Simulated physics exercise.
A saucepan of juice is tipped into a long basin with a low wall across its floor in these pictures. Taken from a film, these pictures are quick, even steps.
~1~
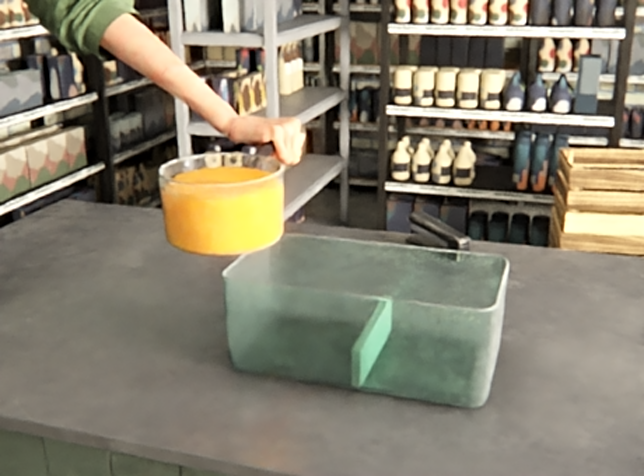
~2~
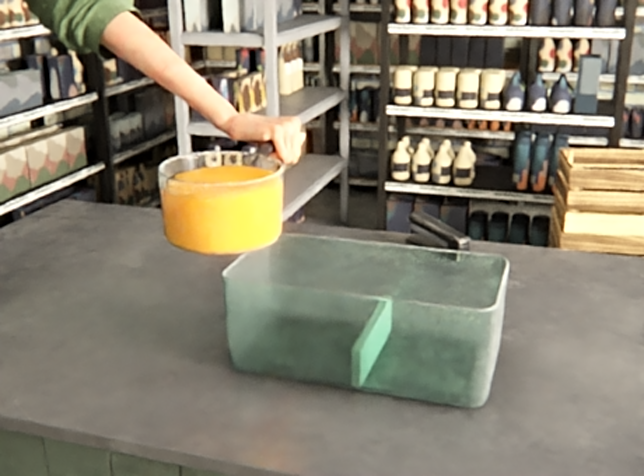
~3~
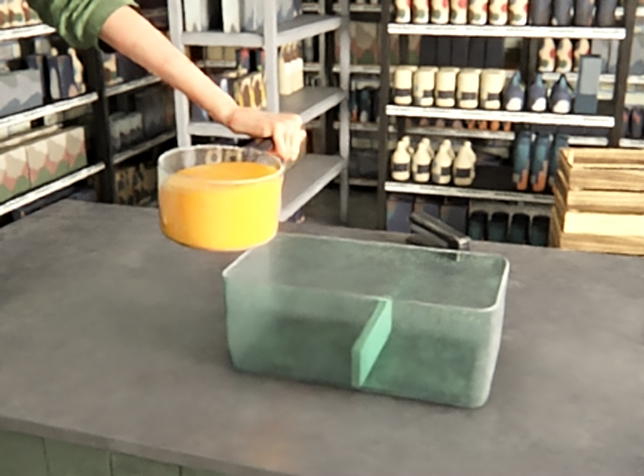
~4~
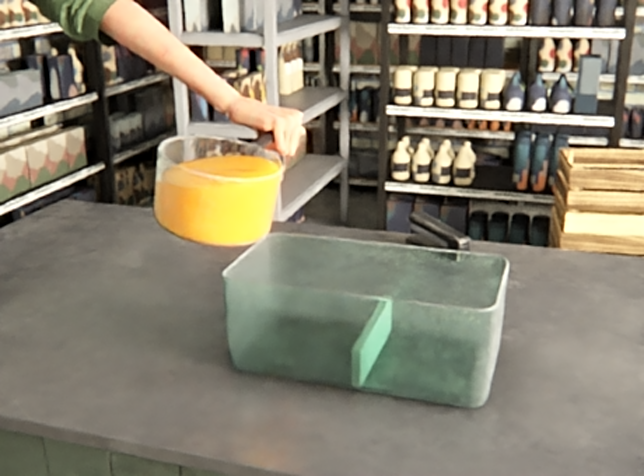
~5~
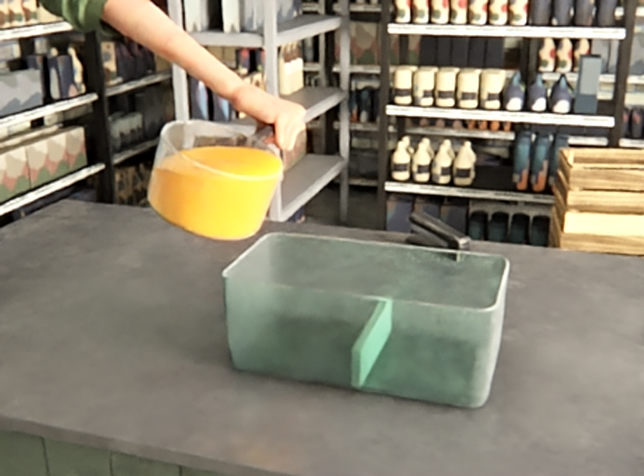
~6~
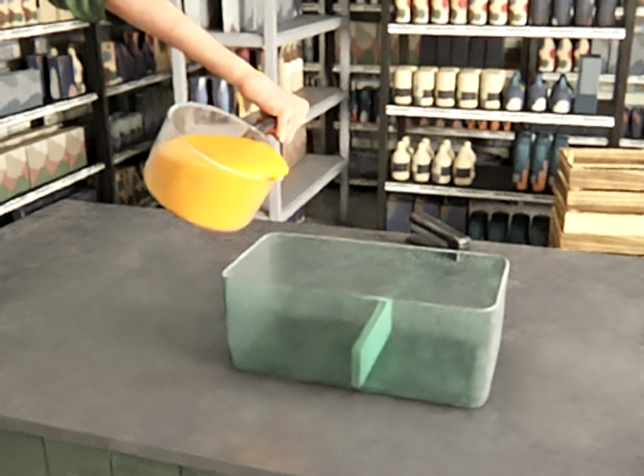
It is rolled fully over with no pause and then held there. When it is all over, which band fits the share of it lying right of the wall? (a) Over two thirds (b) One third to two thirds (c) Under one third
The answer is b.
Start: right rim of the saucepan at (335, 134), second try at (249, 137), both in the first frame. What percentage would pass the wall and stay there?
The first start yields 60 per cent, the second 30 per cent.
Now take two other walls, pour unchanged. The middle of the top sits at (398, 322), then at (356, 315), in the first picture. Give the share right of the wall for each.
Respectively 15 and 65 per cent, approximately.
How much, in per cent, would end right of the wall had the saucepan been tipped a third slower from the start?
Around 50 percent ends up there.
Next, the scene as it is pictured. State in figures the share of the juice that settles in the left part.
Roughly 50 percent of it.
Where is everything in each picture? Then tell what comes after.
Tilt 0°; pouring edge (278, 175); surface from (172, 176) to (278, 186); the long basin's rim runs from (245, 255) to (502, 284); the wall's top is at (374, 322), in the first frame.
Tilt 1°; pouring edge (278, 175); surface from (171, 176) to (278, 184), in the second frame.
Tilt 5°; pouring edge (278, 175); surface from (171, 174) to (278, 178), in the third frame.
Tilt 12°; pouring edge (277, 175); surface from (168, 167) to (278, 172), in the fourth frame.
Tilt 21°; pouring edge (277, 175); surface from (165, 157) to (279, 168); 1 per cent is over the edge, in the fifth frame.
Tilt 31°; pouring edge (277, 175); surface from (162, 146) to (276, 164); 2 per cent is over the edge, in the sixth frame.
A moment on, the saucepan is tipped on its side and 57 per cent is still to pour, 6 is left of the wall and 0 right of it.
Next, the saucepan is tipped on its side and 11 per cent is still to pour, 18 is left of the wall and 44 right of it.
Then the saucepan is tipped on its side and 4 per cent is still to pour, 29 is left of the wall and 45 right of it.
Later the saucepan is tipped on its side and 1 per cent is still to pour, 43 is left of the wall and 51 right of it.
At rest 48 per cent lies left of the wall, 48 right of it and 4 outside.
